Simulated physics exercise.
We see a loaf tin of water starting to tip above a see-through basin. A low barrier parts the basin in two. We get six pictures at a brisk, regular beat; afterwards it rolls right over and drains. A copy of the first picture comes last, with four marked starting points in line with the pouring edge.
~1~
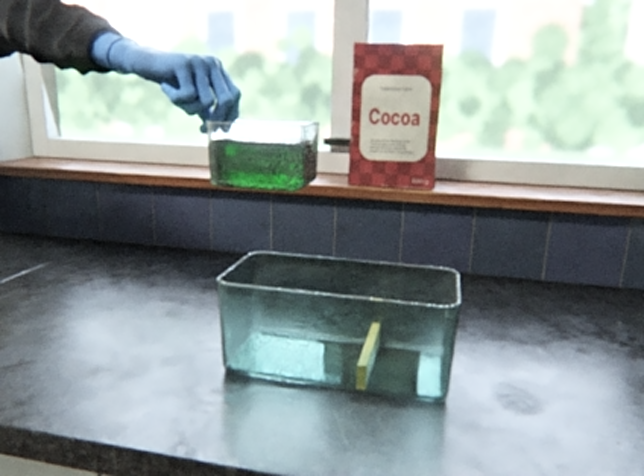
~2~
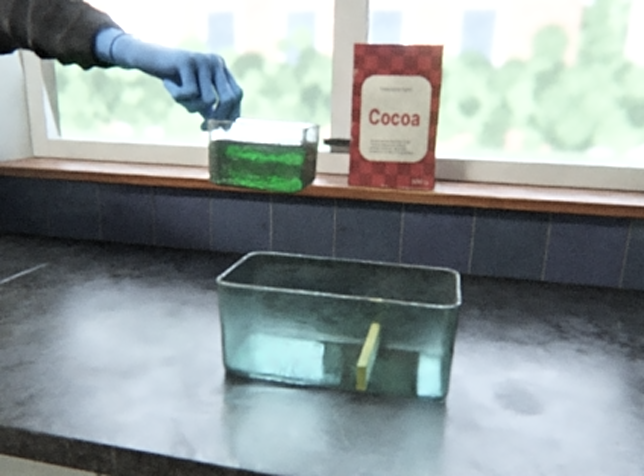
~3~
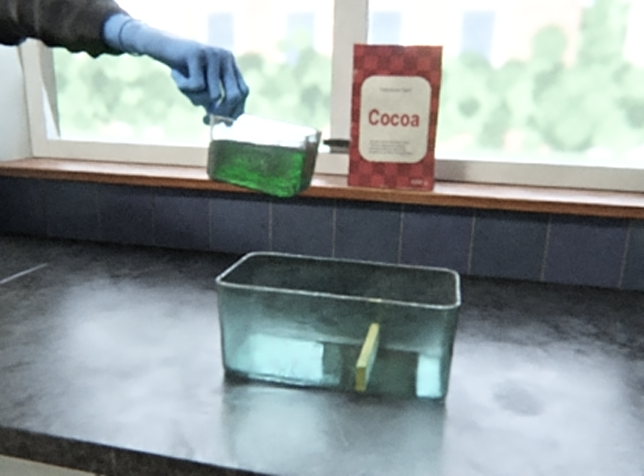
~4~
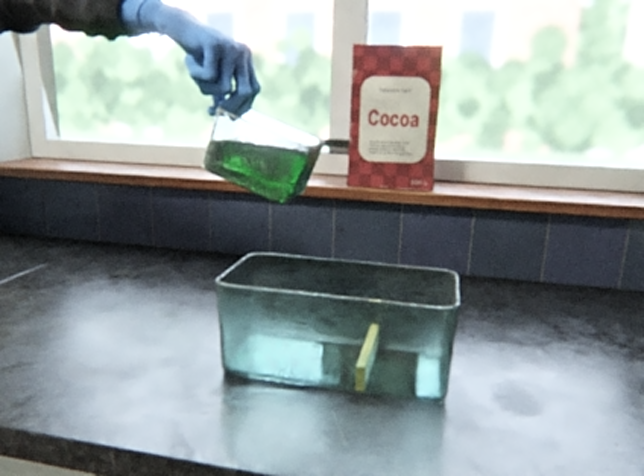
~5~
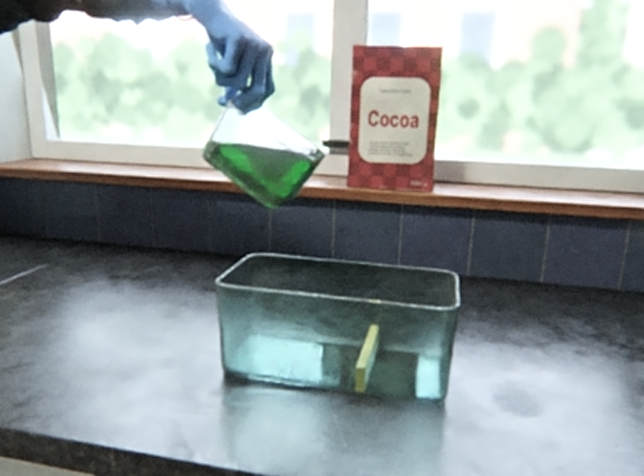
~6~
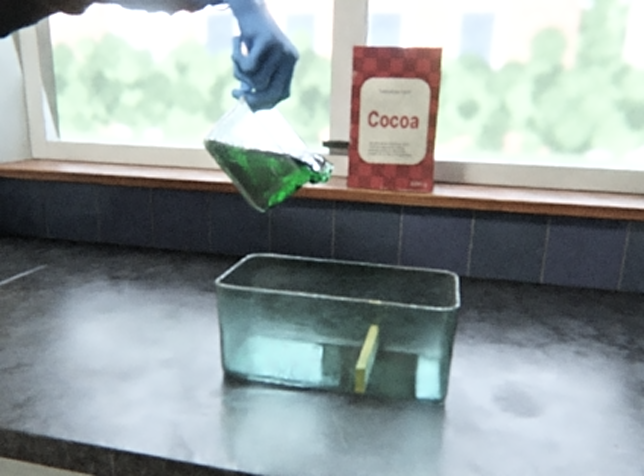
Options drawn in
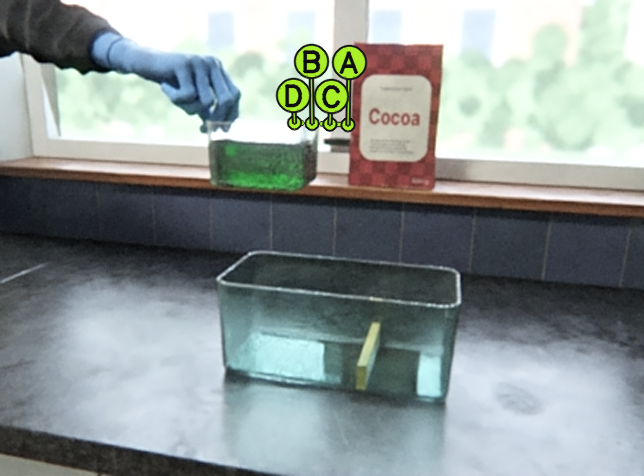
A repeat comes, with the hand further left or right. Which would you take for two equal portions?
Go for C.
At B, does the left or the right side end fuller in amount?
The left one.
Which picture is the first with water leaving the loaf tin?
In picture 5.
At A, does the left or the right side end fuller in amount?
The right side.
In lime, A at (347, 124); B at (312, 123); C at (329, 124); D at (294, 122).
Choosing A, about 28 % ends left of the wall and 68 % right of it; 3 % is lost outside.
Choosing B, about 70 % ends left of the wall and 29 % right of it.
Choosing C, about 45 % ends left of the wall and 54 % right of it.
Choosing D, about 87 % ends left of the wall and 10 % right of it.
